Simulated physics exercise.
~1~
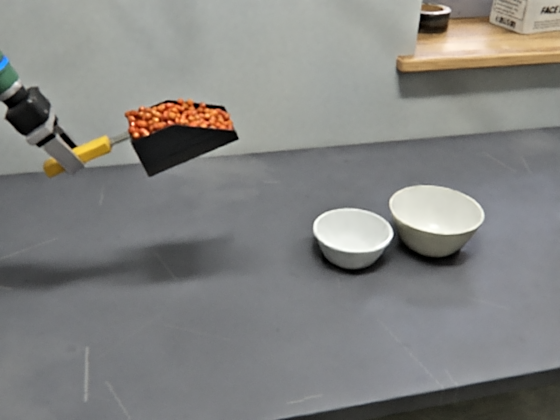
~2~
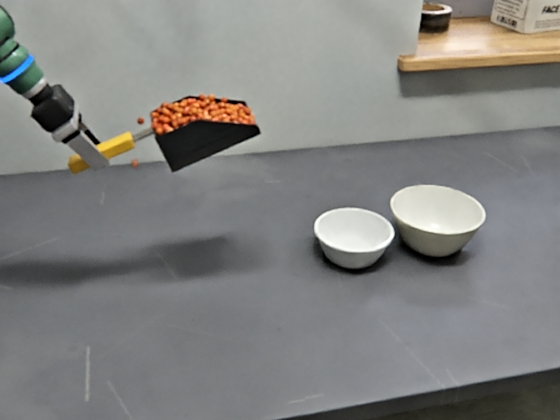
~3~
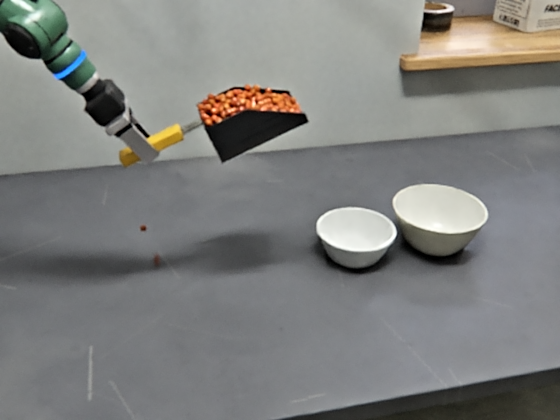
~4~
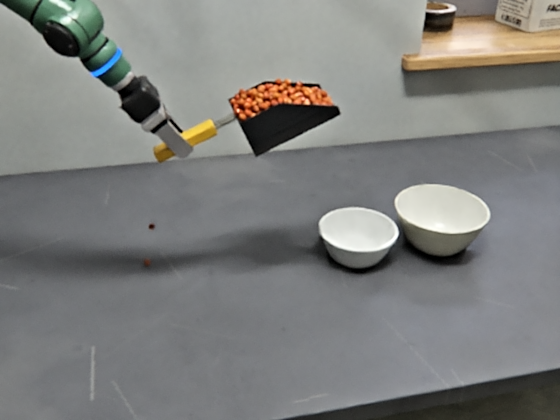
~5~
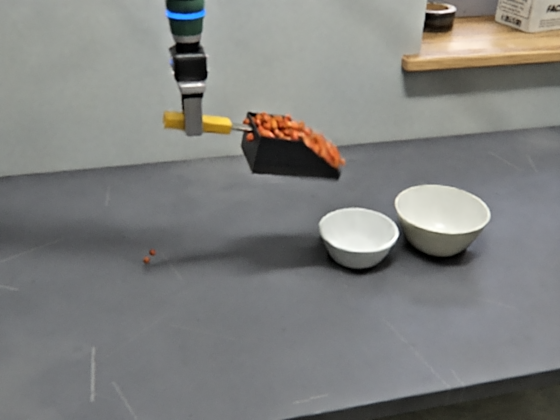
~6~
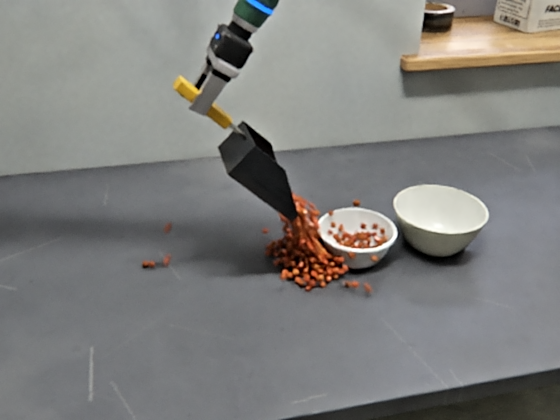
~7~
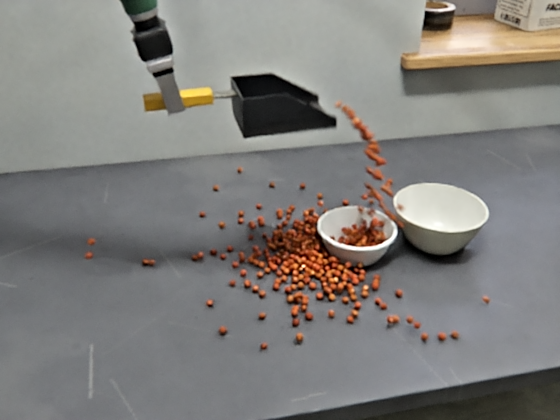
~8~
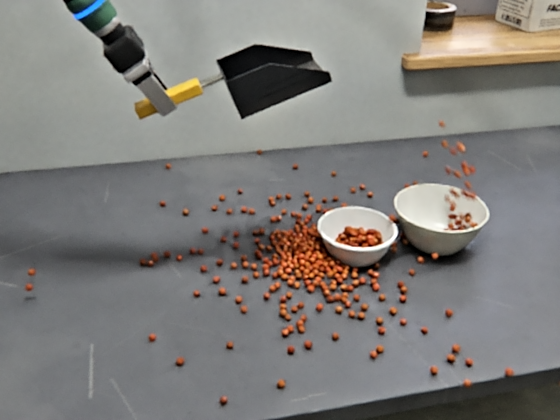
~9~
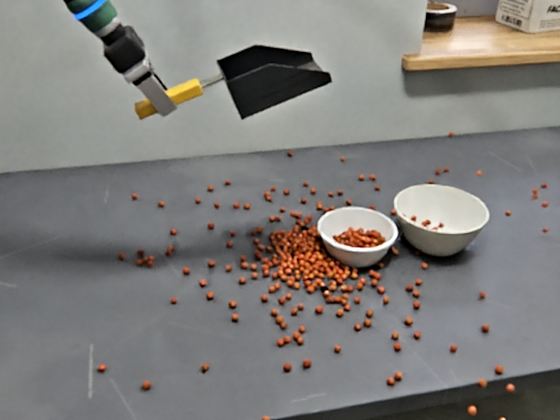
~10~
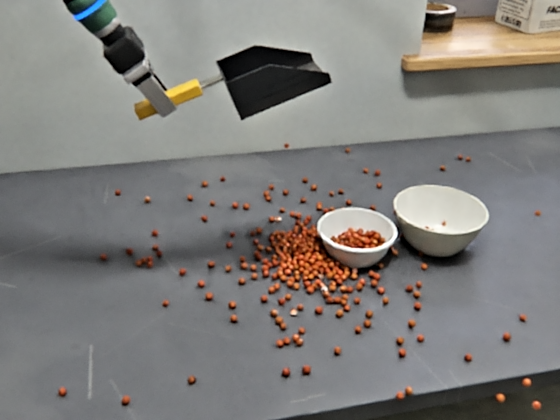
A robot arm tips a scoop of reddish beads, scattering most across the table around two bowls.
